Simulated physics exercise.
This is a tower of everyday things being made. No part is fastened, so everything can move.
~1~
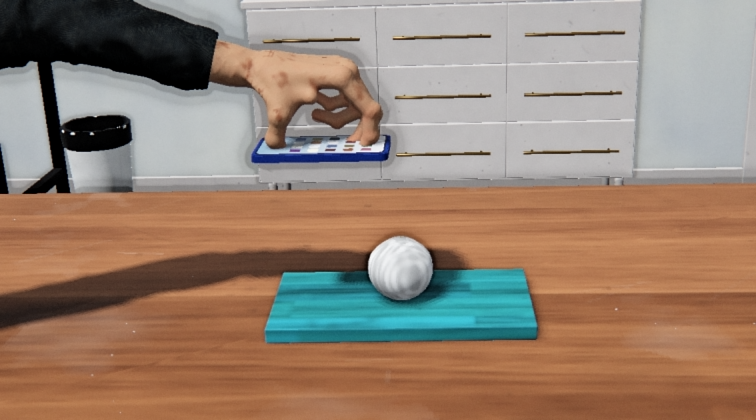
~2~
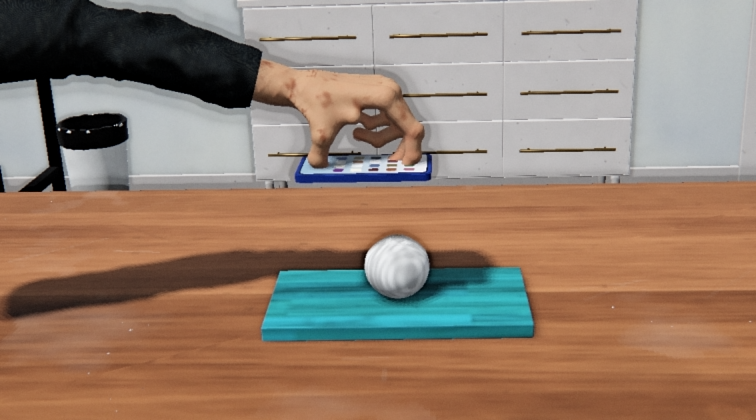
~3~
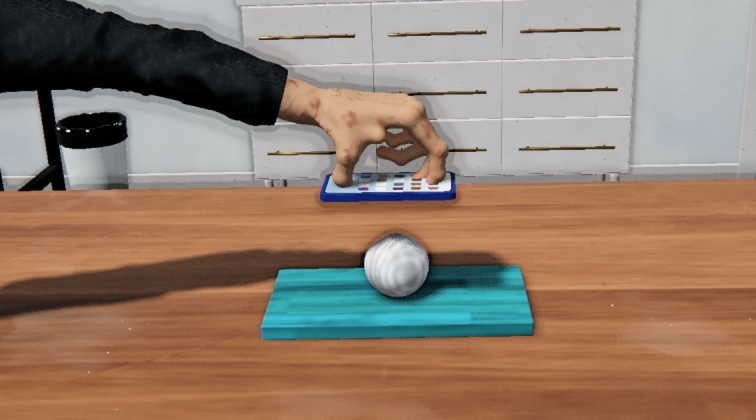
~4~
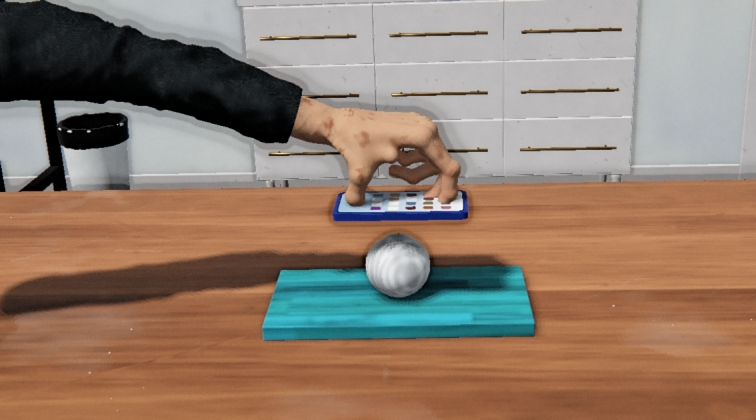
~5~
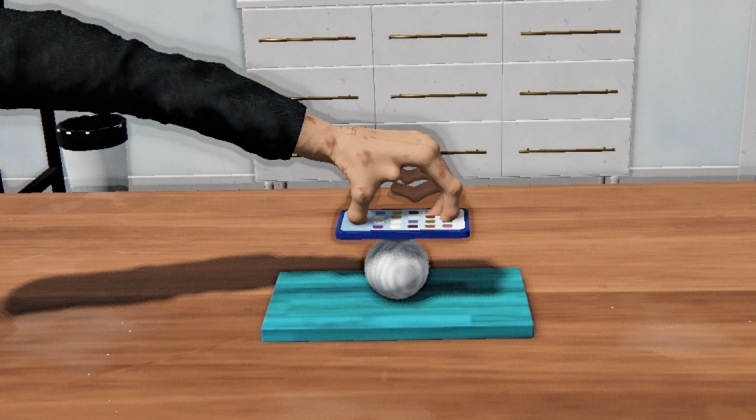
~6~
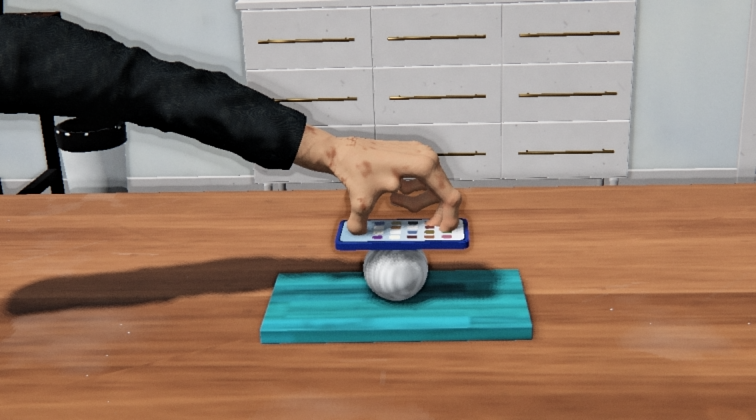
A blue phone, gripped from above by a hand in a dark sleeve, moves right and downward over a wooden table until it rests on top of a white ball on a turquoise board, the fingers still holding it.
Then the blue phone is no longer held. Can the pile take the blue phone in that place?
So the pile doesn't survive that.
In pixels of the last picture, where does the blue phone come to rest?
Close to pixel (515, 293).
Then, 0.40 s on from there, blue phone turned 44° from how it was put near (434, 253).
Then, 0.60 s on from there, blue phone now fallen.
In the end, fallen, blue phone; the other 2 unmoved. At the end, from the last picture's camera, blue phone near (515, 293). The pile loses its balance.
